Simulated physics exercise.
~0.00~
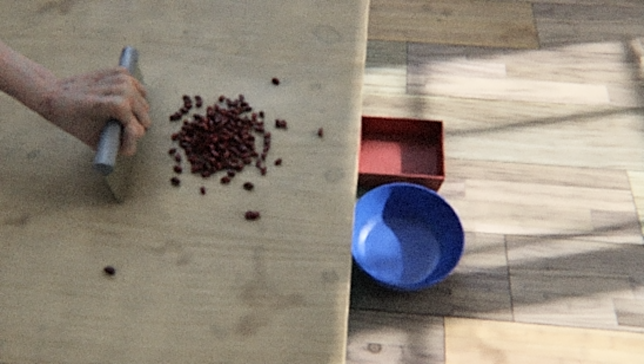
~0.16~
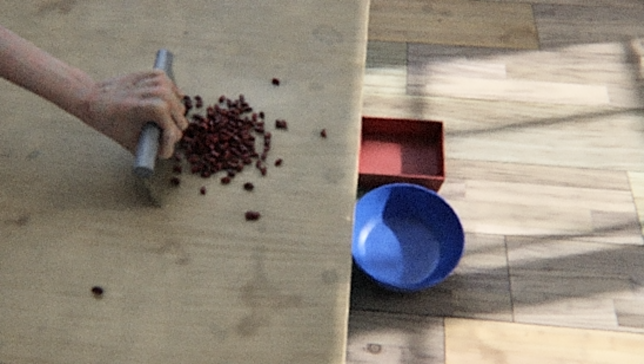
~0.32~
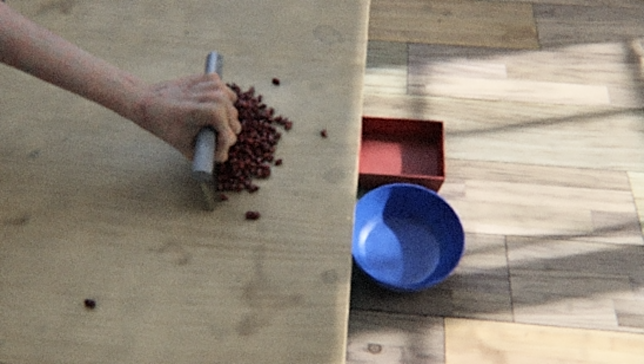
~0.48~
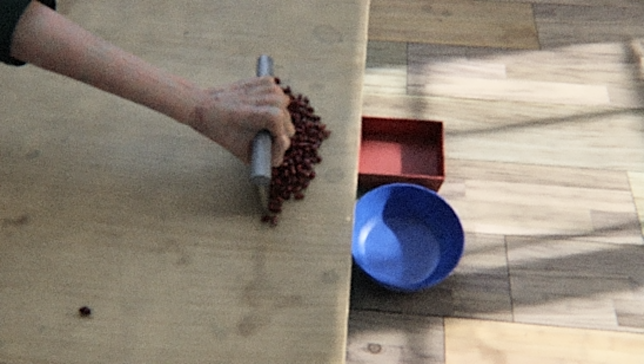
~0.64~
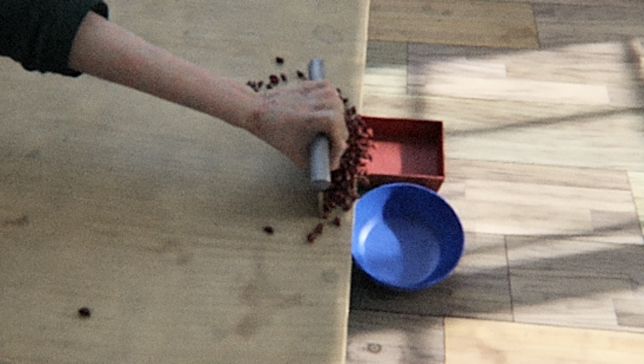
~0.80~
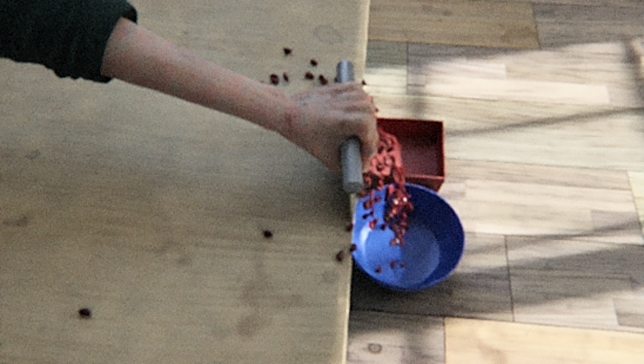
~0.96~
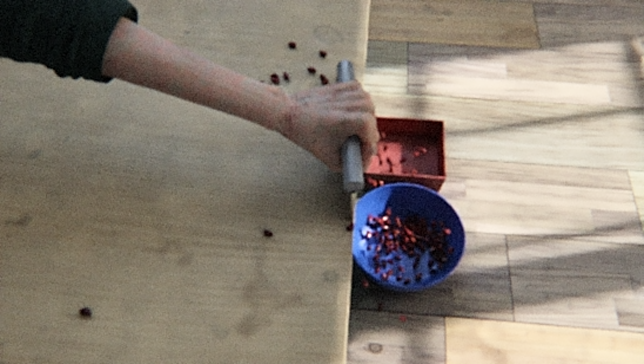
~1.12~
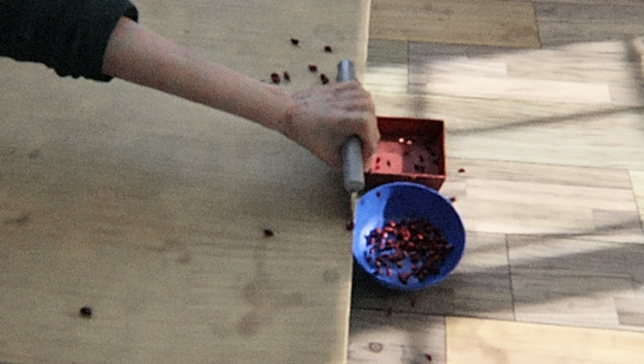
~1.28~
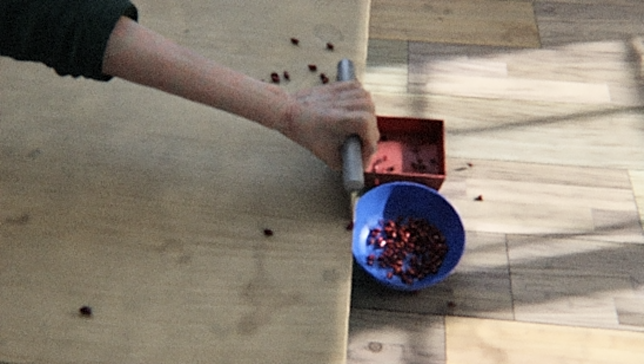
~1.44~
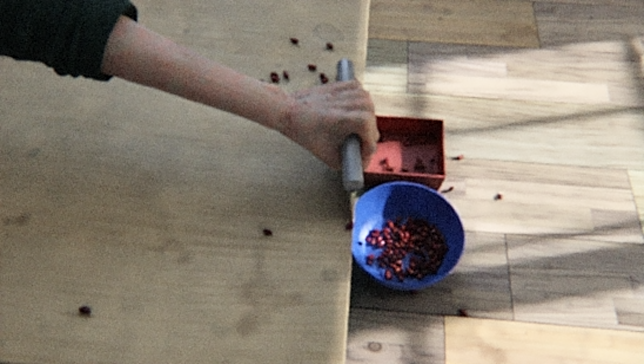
A hand swept a pile of dark red beans rightward across a table with a scraper and stopped at the edge, sending most tumbling into a blue bowl, with some landing in a red tin, a few on the floor, and several left on the table.
